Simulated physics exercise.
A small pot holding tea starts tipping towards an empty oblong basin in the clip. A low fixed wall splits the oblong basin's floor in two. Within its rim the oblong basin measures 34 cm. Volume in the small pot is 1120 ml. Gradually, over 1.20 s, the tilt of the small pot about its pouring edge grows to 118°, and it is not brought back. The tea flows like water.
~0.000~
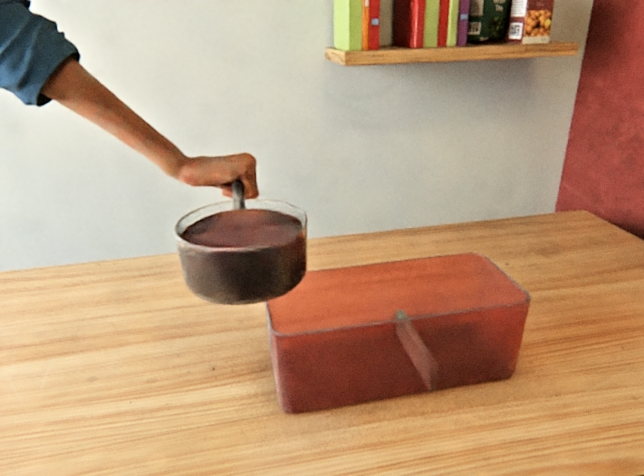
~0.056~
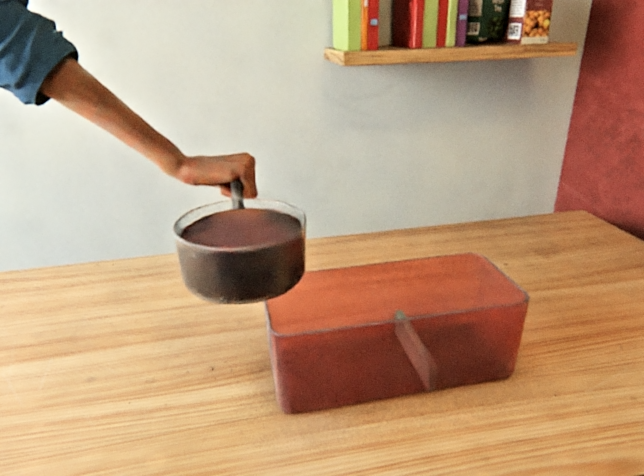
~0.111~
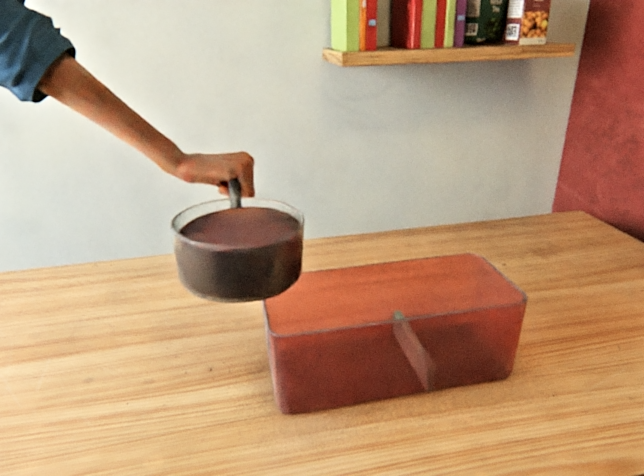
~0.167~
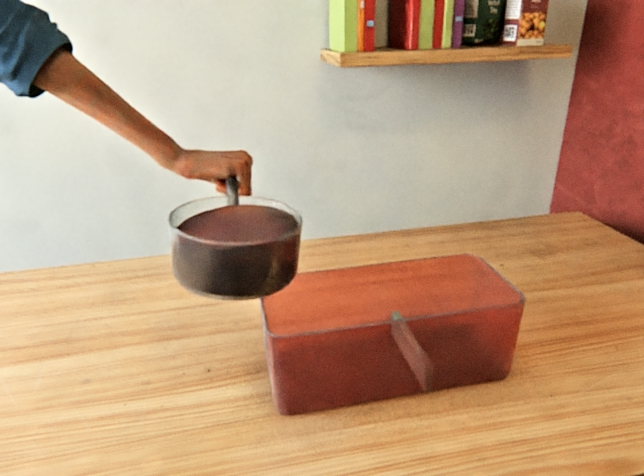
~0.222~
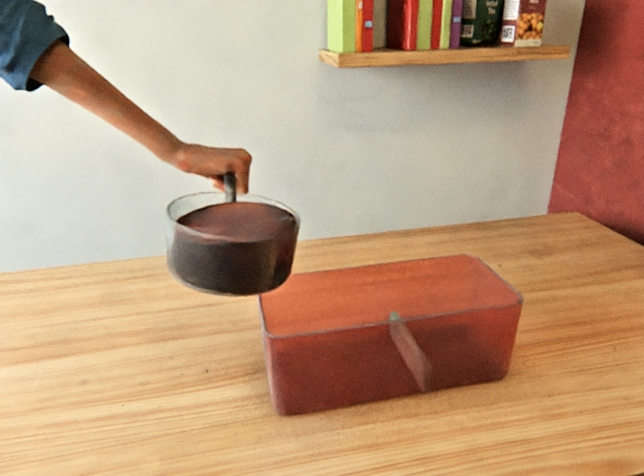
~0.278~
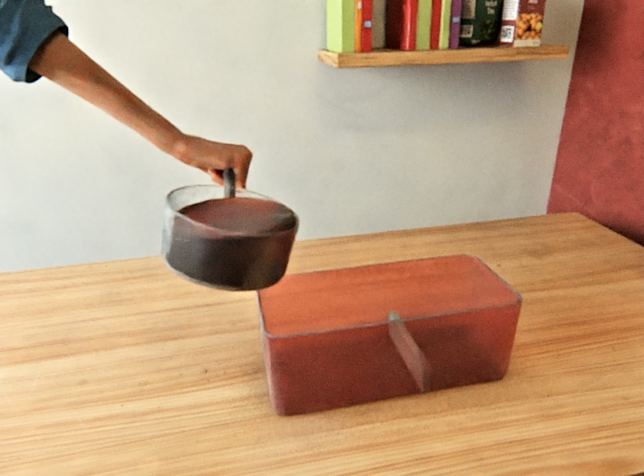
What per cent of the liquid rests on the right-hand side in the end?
19 percent.
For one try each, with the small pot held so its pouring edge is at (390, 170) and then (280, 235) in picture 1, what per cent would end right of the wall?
Respectively 50 and 15 %.
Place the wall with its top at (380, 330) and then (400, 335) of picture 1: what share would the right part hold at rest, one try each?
In order, 75 and 45 per cent.
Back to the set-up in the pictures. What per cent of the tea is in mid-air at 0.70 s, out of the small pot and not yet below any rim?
Near 40 per cent of it all.
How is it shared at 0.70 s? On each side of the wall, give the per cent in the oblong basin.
I'd say some 16 in a hundred on the left and 0 on the right.
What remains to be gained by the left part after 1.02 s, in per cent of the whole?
Near 8 percent, give or take.
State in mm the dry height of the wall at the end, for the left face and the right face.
Left 10 mm, right 28 mm.
By 0.70 s the tilt is 75° and 43 per cent is still to pour, 16 is left of the wall and 0 right of it.
By 1.02 s the tilt is 111° and 4 per cent is still to pour, 72 is left of the wall and 14 right of it.
By 1.34 s the tilt is 118° and 0 per cent is still to pour, 85 is left of the wall and 14 right of it.
By 1.70 s the tilt is 118° and 0 per cent is still to pour, 81 is left of the wall and 18 right of it.
At rest 80 per cent lies left of the wall, 19 right of it and 1 outside.
